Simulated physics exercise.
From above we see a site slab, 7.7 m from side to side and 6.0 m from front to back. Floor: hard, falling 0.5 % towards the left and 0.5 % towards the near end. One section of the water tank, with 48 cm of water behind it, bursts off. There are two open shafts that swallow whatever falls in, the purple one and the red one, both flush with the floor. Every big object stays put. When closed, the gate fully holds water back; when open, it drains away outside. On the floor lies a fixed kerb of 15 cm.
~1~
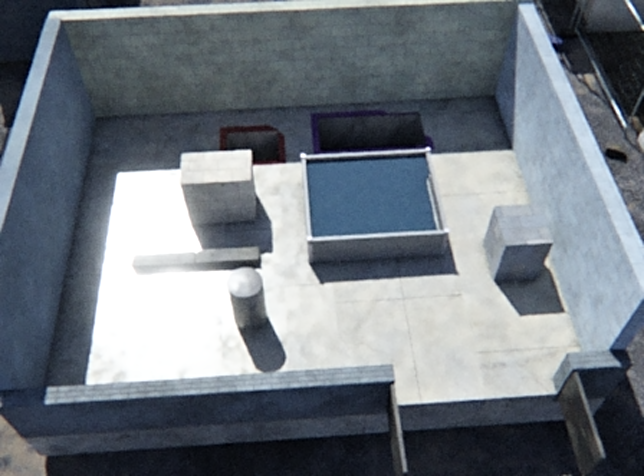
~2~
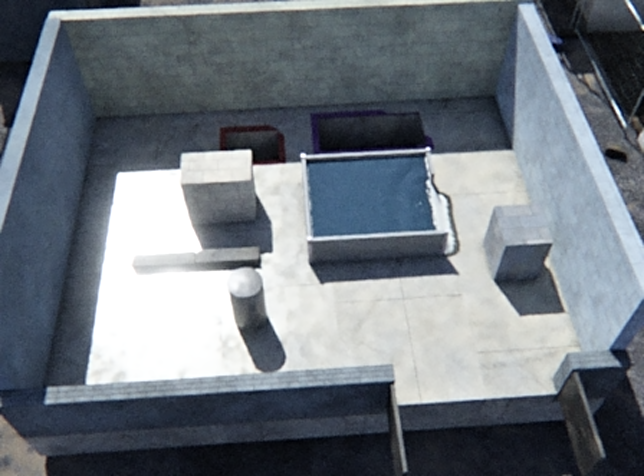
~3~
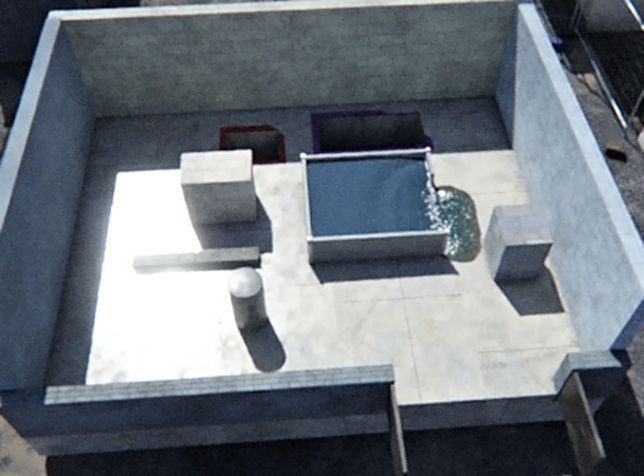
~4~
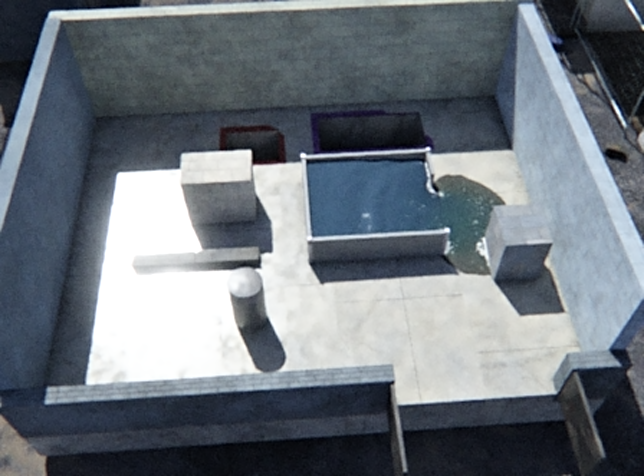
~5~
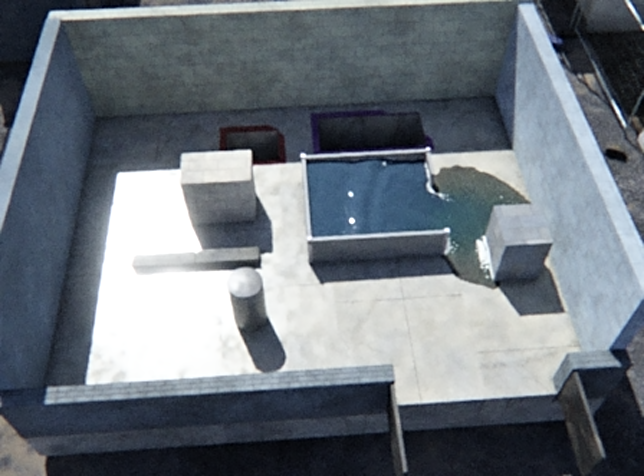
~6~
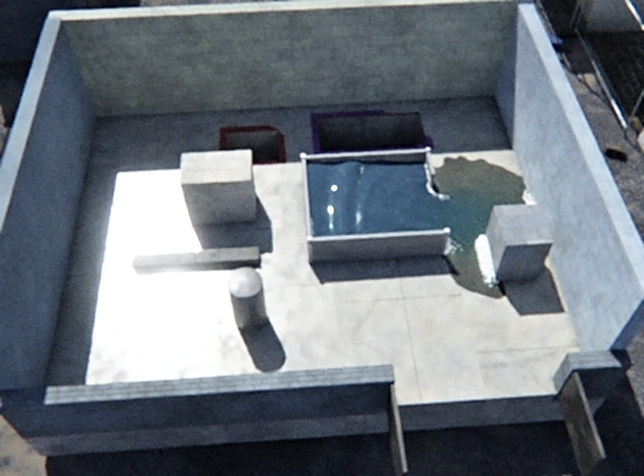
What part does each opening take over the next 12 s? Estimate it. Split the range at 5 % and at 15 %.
The gate opening gets over 15 % of the water. The purple pit gets over 15 % of the water. The red pit gets under 5 % of the water.
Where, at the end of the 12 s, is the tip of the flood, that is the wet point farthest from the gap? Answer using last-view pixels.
That lands around (40, 413) in the last picture.
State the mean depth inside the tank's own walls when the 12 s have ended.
I'd put the mean depth near 5 centimetres.
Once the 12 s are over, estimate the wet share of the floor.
Near 35 per cent is wet.
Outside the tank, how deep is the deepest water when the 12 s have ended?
It tops out at some 4 cm.
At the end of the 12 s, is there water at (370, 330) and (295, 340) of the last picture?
Awash, then awash.
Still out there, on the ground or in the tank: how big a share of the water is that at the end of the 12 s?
Still there: Roughly 38 %.
A moment later water covers 10 % of the floor and is deepest (36 cm) near (535, 225); gone so far, the gate opening 0 %, the purple pit 0 %, the red pit 0 %.
Soon after water covers 25 % of the floor and is deepest (32 cm) near (535, 225); gone so far, the gate opening 1 %, the purple pit 0 %, the red pit 0 %.
Next water covers 30 % of the floor and is deepest (20 cm) near (486, 108); gone so far, the gate opening 8 %, the purple pit 3 %, the red pit 0 %.
Later on water covers 30 % of the floor and is deepest (10 cm) near (490, 121); gone so far, the gate opening 20 %, the purple pit 21 %, the red pit 0 %.
At the end water covers 35 % of the floor and is deepest (4 cm) near (474, 247); gone so far, the gate opening 27 %, the purple pit 34 %, the red pit 1 %.
